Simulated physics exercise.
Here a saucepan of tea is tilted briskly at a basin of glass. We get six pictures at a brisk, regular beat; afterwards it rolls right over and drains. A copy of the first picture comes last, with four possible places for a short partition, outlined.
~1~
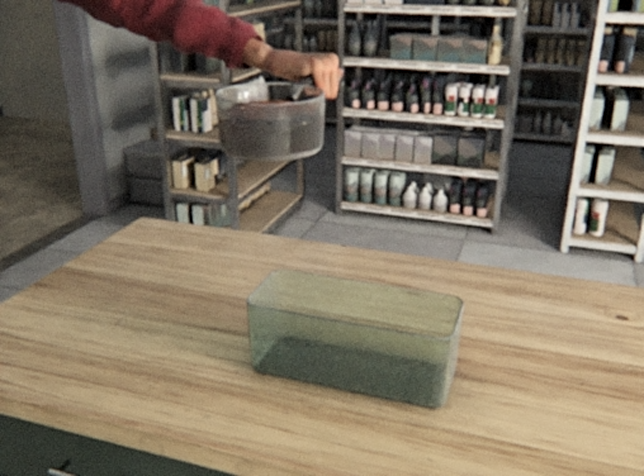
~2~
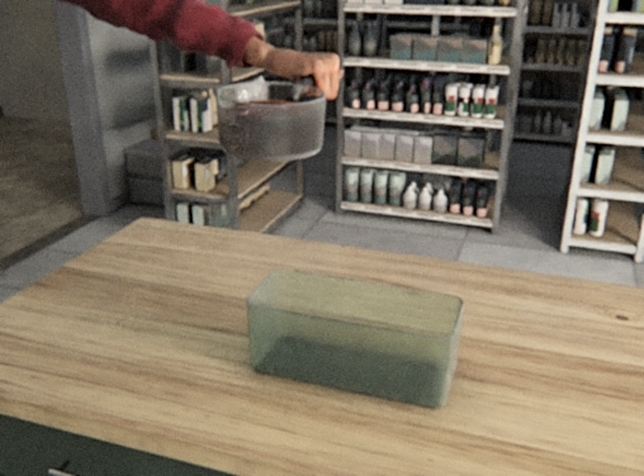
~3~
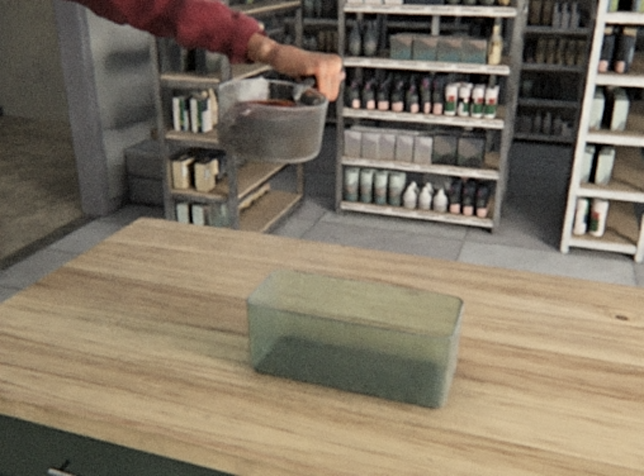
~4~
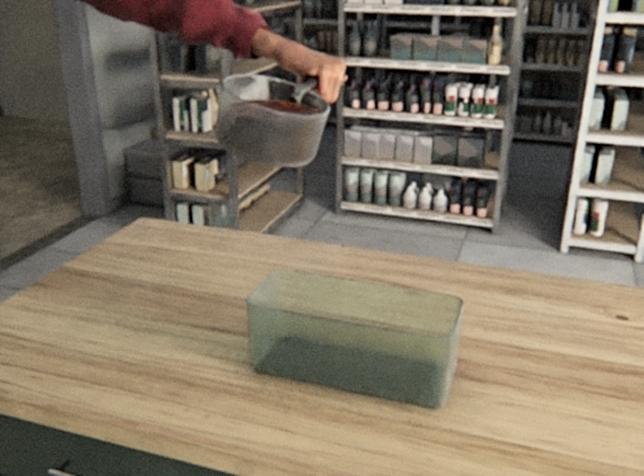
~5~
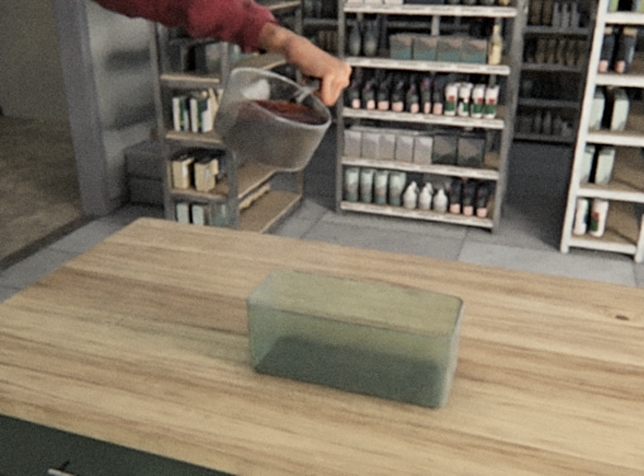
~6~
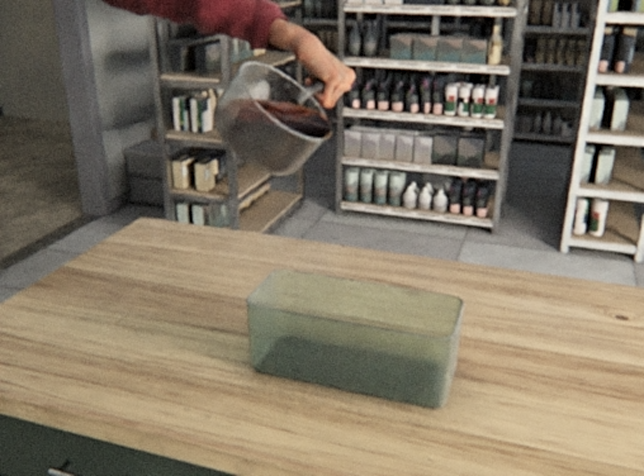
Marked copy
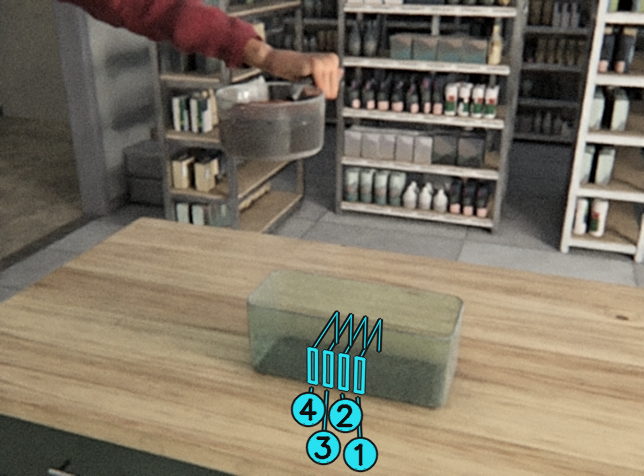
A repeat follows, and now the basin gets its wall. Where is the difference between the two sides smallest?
1 is best.
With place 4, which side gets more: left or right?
More ends on the right.
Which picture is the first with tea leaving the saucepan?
In picture 6.
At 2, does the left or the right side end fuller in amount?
The right side.
On the marked copy, 1 at (357, 397); 2 at (342, 394); 3 at (326, 391); 4 at (311, 388).
Choosing 1, about 57 % ends left of the wall and 39 % right of it; 4 % is lost outside.
Choosing 2, about 27 % ends left of the wall and 70 % right of it; 3 % is lost outside.
Choosing 3, about 8 % ends left of the wall and 88 % right of it; 3 % is lost outside.
Choosing 4, about 9 % ends left of the wall and 88 % right of it; 4 % is lost outside.
